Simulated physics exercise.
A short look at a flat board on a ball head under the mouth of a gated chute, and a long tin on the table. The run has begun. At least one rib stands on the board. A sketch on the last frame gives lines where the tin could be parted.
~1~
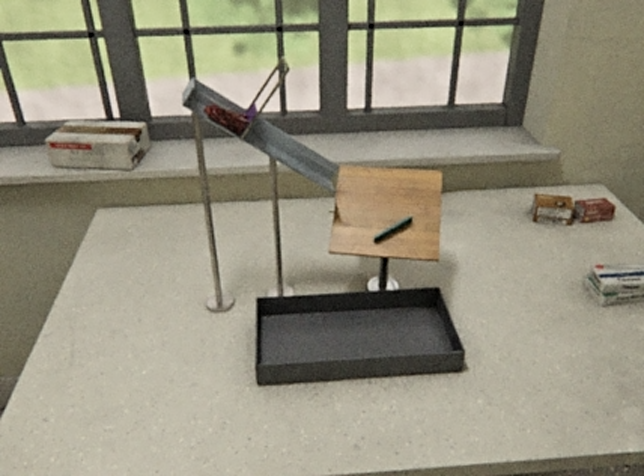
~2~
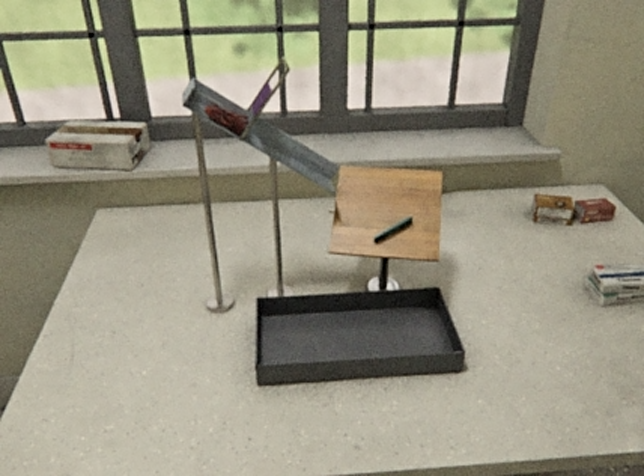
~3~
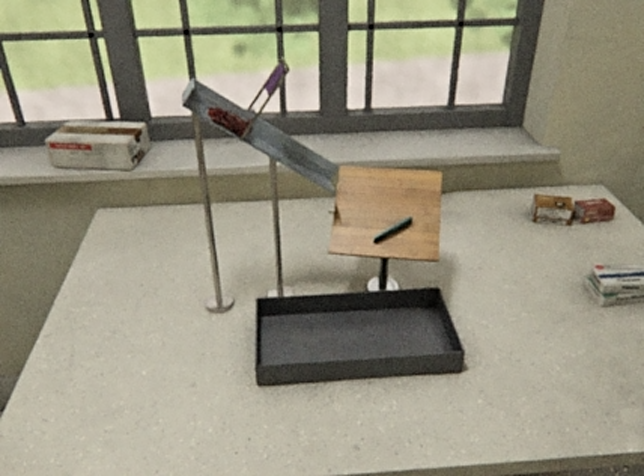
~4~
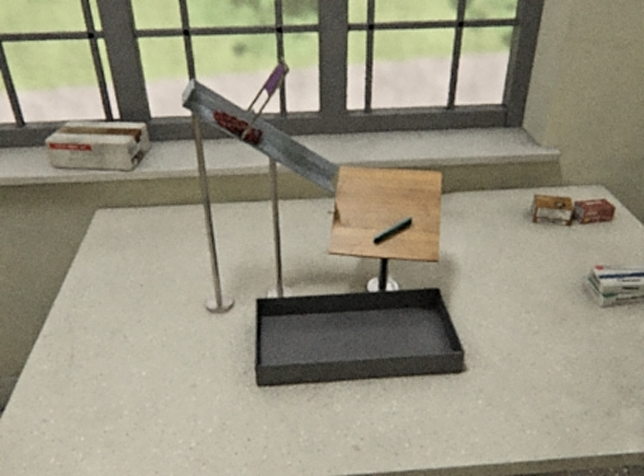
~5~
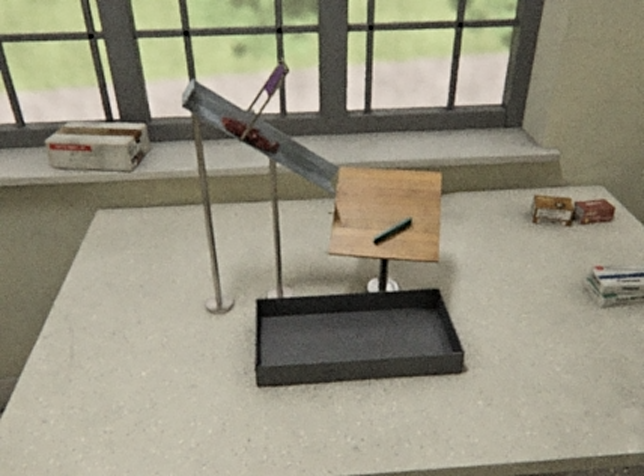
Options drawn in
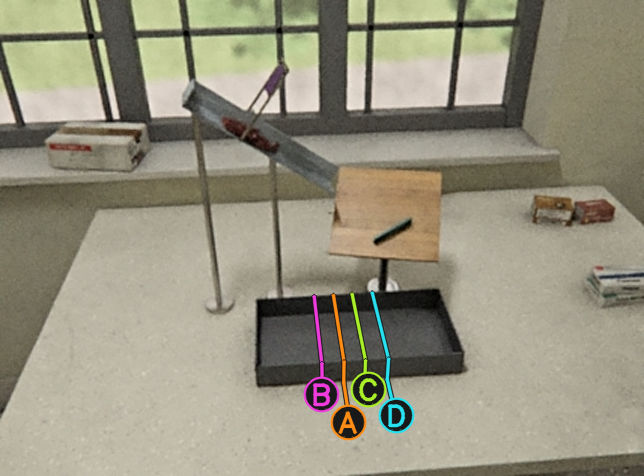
Red kidney beans sliding slowly down a sloping metal chute as its purple gate swings up, above a tilted wooden board and an empty dark tin.
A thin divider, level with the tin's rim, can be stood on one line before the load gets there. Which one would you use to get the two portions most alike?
I would pick line C.
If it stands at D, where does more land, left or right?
More lands on the left.
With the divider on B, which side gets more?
More lands on the right.
On the marked copy, line A crosses the front rim at (343, 361); line B crosses the front rim at (321, 362); line C crosses the front rim at (365, 359); line D crosses the front rim at (388, 358).
With A, of what is caught, just a few on the left of the divider, almost all on the right.
With B, of what is caught, not one piece on the left of the divider, every piece on the right.
With C, of what is caught, roughly a third on the left of the divider, roughly two thirds on the right.
With D, of what is caught, almost all on the left of the divider, just a few on the right.
